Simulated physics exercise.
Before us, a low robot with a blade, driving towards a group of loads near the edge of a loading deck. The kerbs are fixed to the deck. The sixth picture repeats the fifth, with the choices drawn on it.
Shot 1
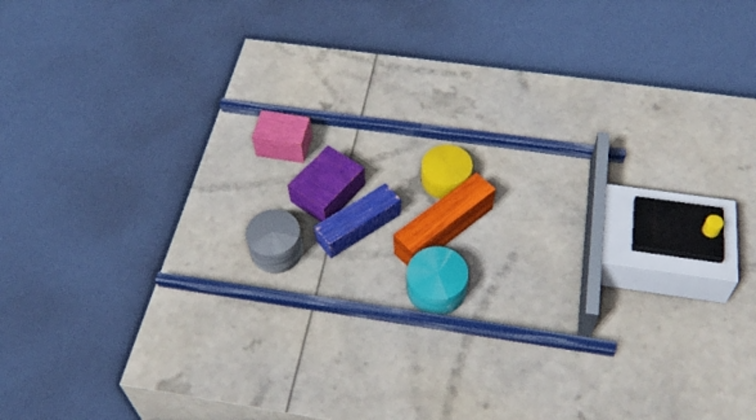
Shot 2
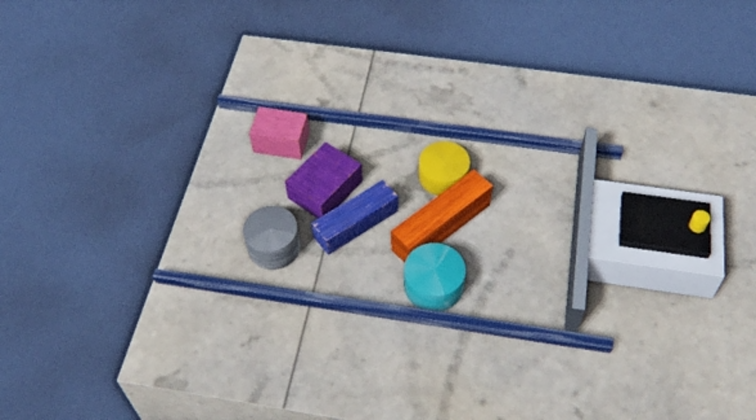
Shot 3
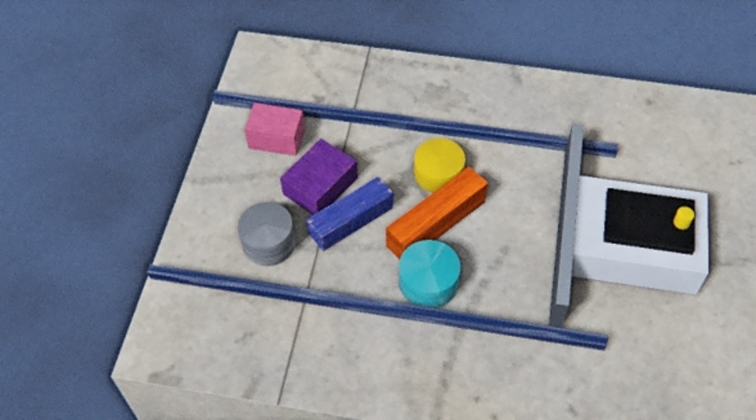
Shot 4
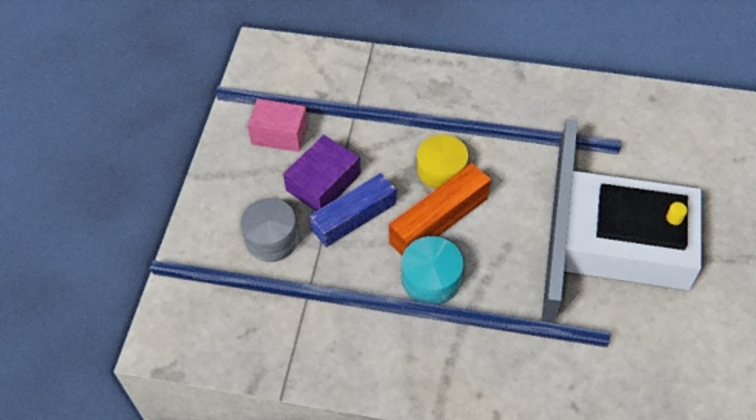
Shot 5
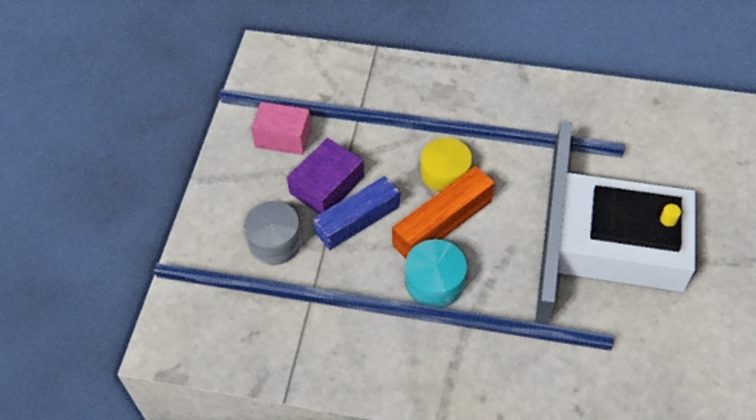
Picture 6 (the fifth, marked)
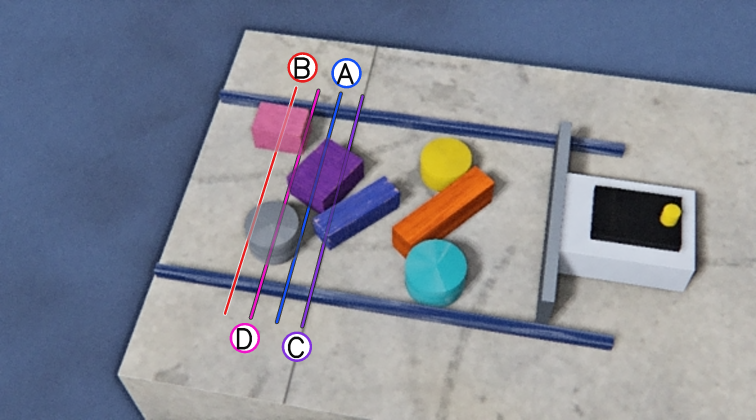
A low white robot with a grey blade moves slowly left between two blue rails on a pale deck, closing some of the gap to a group of colourful blocks and round canisters, which stay still and untouched.
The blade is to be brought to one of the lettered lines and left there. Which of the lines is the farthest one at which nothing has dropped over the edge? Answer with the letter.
A.
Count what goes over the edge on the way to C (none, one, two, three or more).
The count is none.
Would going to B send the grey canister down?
Yes.
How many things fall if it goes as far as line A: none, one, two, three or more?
The count is none.
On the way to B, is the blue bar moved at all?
Yes.
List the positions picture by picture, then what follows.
Orange stick (445, 221); robot (671, 227); yellow canister (447, 172), in the first picture.
Robot (658, 223); purple crate (324, 182), in the second picture.
Robot (643, 219); turquoise canister (429, 274), in the third picture.
Robot (636, 214); orange stick (440, 211), in the fourth picture.
Robot (630, 216); blue bar (357, 213); purple crate (326, 177); grey canister (273, 233), in the fifth picture.
On the marked copy, A at (311, 199); B at (264, 191); C at (335, 202); D at (287, 195).
Taking A. A third of the way, robot (537, 203); turquoise canister (418, 272); yellow canister (430, 158).
Two thirds of the way, robot (446, 190); pink crate (273, 122); grey canister (256, 233).
When it is over, robot (380, 180); pink crate (220, 110); grey canister (199, 238); nothing has fallen.
As for the rest, B drops the purple crate, grey canister and pink crate; C is safe but short; D drops the pink crate.
